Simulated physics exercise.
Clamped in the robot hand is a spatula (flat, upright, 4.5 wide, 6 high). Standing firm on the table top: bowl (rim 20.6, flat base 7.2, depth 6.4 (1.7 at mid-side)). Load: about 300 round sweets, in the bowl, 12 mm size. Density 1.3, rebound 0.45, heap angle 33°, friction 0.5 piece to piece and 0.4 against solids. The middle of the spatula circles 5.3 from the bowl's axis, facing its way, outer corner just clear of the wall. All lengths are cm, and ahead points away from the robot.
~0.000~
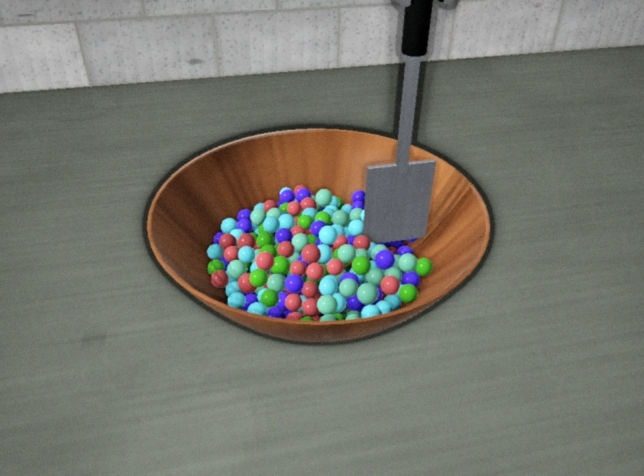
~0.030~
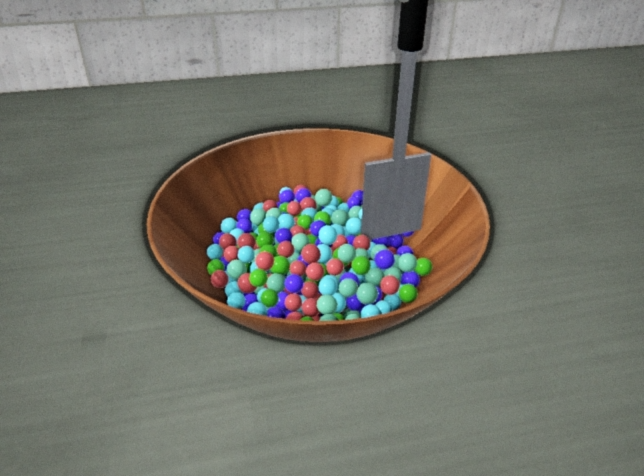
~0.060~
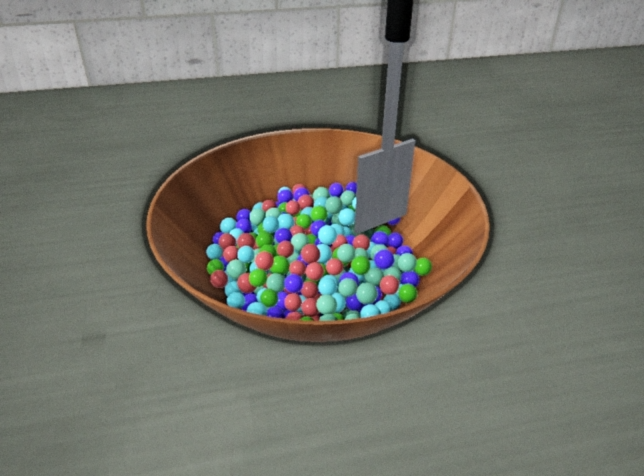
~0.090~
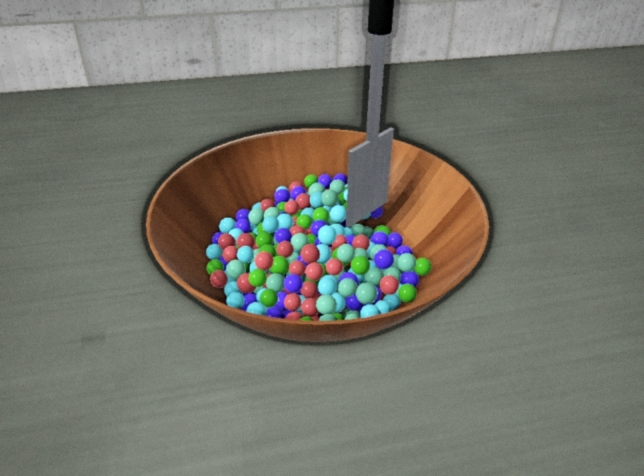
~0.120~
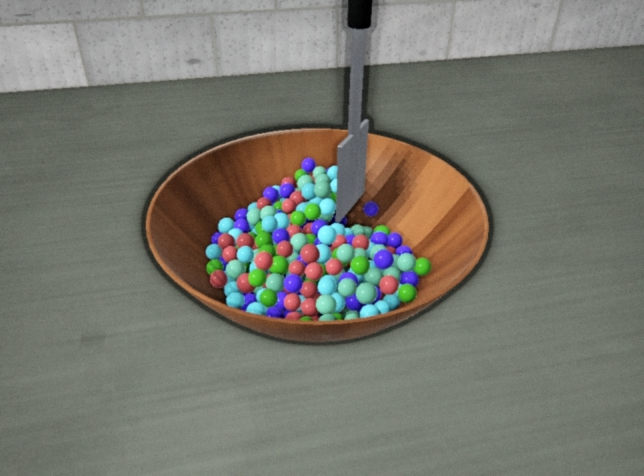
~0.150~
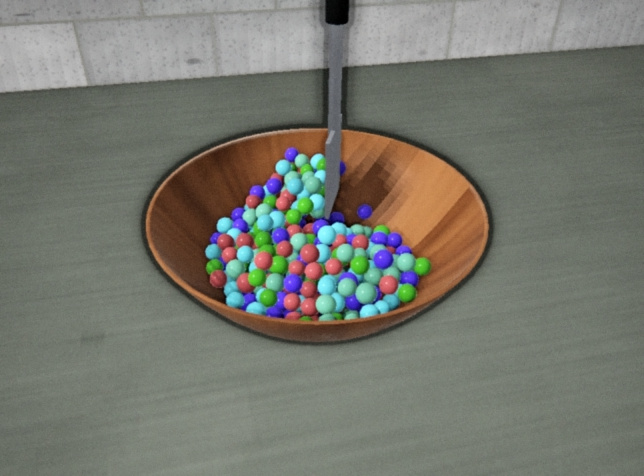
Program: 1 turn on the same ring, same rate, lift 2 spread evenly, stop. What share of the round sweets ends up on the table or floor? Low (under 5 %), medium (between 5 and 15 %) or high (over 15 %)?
A low share, under 5 %, ends on the table or floor.
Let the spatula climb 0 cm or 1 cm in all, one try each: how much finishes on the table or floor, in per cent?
About 5 and 0 per cent.
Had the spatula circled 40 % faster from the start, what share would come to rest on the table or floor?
It would be near 5 per cent.
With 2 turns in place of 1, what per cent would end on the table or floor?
In that case some 0 per cent.
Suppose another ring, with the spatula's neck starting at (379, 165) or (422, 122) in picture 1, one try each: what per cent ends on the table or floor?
Some 0 and 0 per cent.
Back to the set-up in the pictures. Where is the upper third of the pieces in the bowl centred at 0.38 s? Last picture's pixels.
Around (251, 259).
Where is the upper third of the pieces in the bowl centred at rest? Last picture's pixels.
Near (334, 257).
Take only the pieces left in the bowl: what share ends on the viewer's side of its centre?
Roughly 60 per cent.
After 0.38 s, 179° round, highest piece 8 above the table; 305 in the bowl.
After 0.60 s, 293° round, highest piece 8 above the table; 302 in the bowl, 1 on the table or floor, 2 in flight or on the tool.
After 0.91 s, 0° round, highest piece 6 above the table; 302 in the bowl, 3 on the table or floor.
After 1.61 s, 0° round, highest piece 6 above the table; 302 in the bowl, 3 on the table or floor.
In the end, 302 in the bowl, 3 on the table or floor. That is 1 % on the table or floor.
